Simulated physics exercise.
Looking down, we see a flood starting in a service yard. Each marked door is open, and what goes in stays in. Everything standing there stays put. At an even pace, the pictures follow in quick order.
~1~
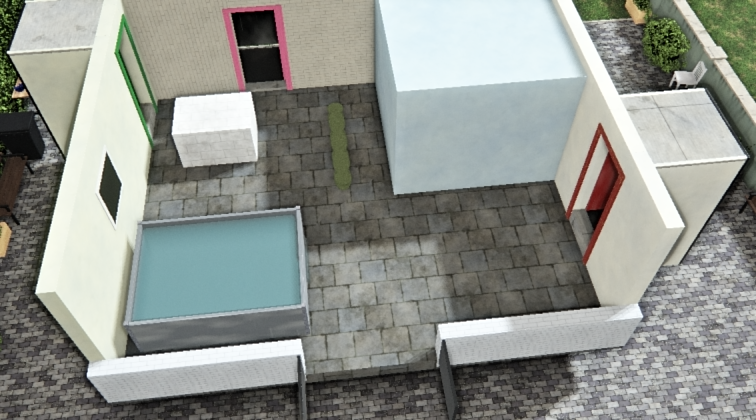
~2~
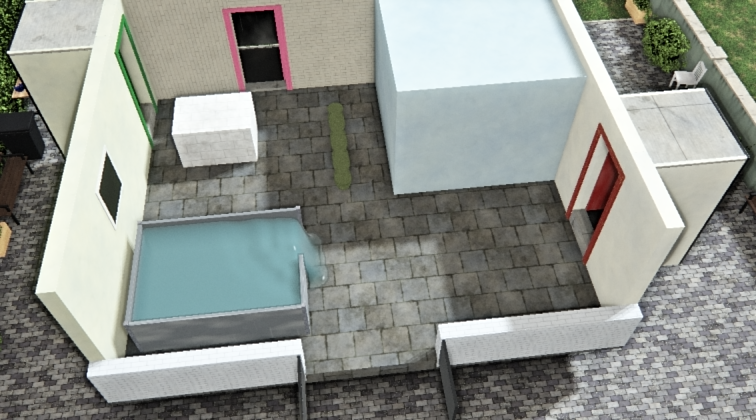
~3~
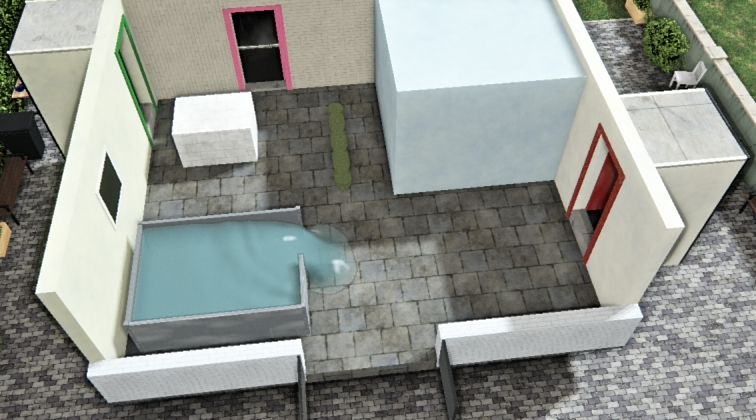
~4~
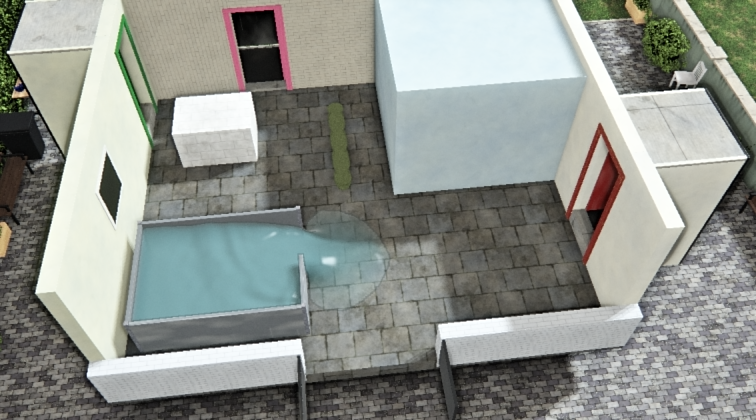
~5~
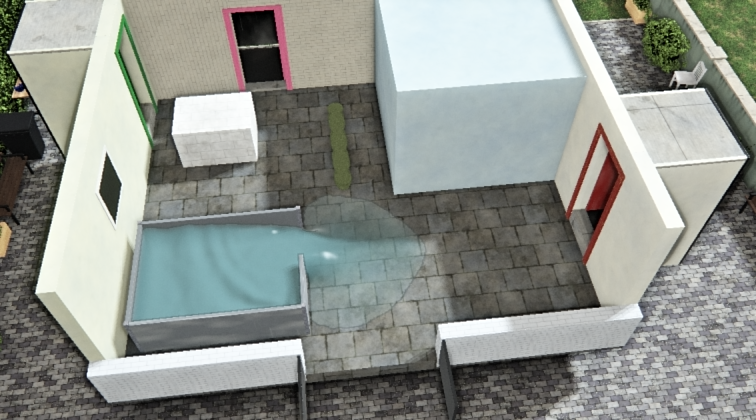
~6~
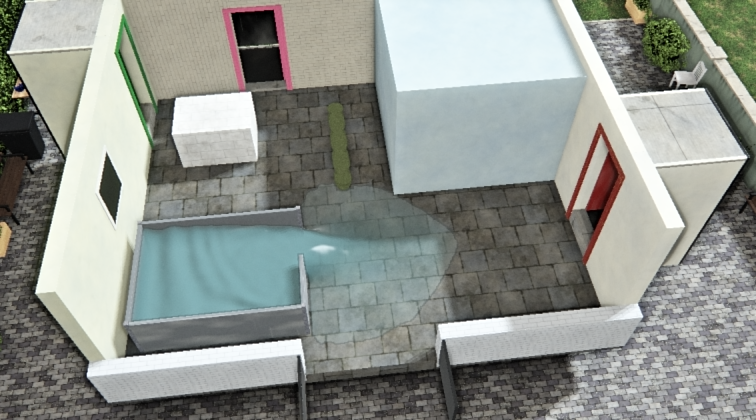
Water breaks out through the right side of a grey-walled tank at the lower left of a paved, roofless yard, seen from high above by a still camera. A white block, a pink-framed doorway and a green strip lie beyond, with a large pale blue block and a red door to the right. The clear sheet fans steadily rightward across the grey paving, widening as ripples cross the tank.
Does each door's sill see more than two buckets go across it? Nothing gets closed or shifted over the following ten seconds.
Green door: Two buckets at most. Red door: Two buckets at most. Pink door: Two buckets at most.
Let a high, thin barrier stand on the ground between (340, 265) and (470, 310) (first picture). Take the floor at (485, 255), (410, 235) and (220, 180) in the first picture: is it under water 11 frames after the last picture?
Lab note - point 1: Inundated; point 2: Inundated; point 3: Parched.
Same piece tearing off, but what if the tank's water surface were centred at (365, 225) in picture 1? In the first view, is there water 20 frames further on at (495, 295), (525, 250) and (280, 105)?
I'd call them watered, watered and still dry, in the order asked.
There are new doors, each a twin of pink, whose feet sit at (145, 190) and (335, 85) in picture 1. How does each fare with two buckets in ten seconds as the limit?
The first door remains below the limit, while the second runs past the limit.
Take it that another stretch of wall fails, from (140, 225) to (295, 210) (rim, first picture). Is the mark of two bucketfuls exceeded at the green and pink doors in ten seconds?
Green door falls short, pink door goes past it.
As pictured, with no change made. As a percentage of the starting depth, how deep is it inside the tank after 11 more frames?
Roughly 62 percent.
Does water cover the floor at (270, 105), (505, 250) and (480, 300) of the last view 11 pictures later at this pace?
Taking them as listed, they are spared, waterlogged and waterlogged.
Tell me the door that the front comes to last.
The door marked green.
A moment on, water covers 40 % of the floor; the green door not reached, the red door wet at the sill, nothing in, the pink door not reached.
Next, water covers 50 % of the floor; the green door not reached, the red door wet at the sill, nothing in, the pink door not reached.
Then, water covers 50 % of the floor; the green door not reached, the red door under two buckets in, the pink door wet at the sill, nothing in.
Later, water covers 70 % of the floor; the green door wet at the sill, nothing in, the red door under two buckets in, the pink door wet at the sill, nothing in.
In the end, water covers 90 % of the floor; the green door wet at the sill, nothing in, the red door under two buckets in, the pink door wet at the sill, nothing in.
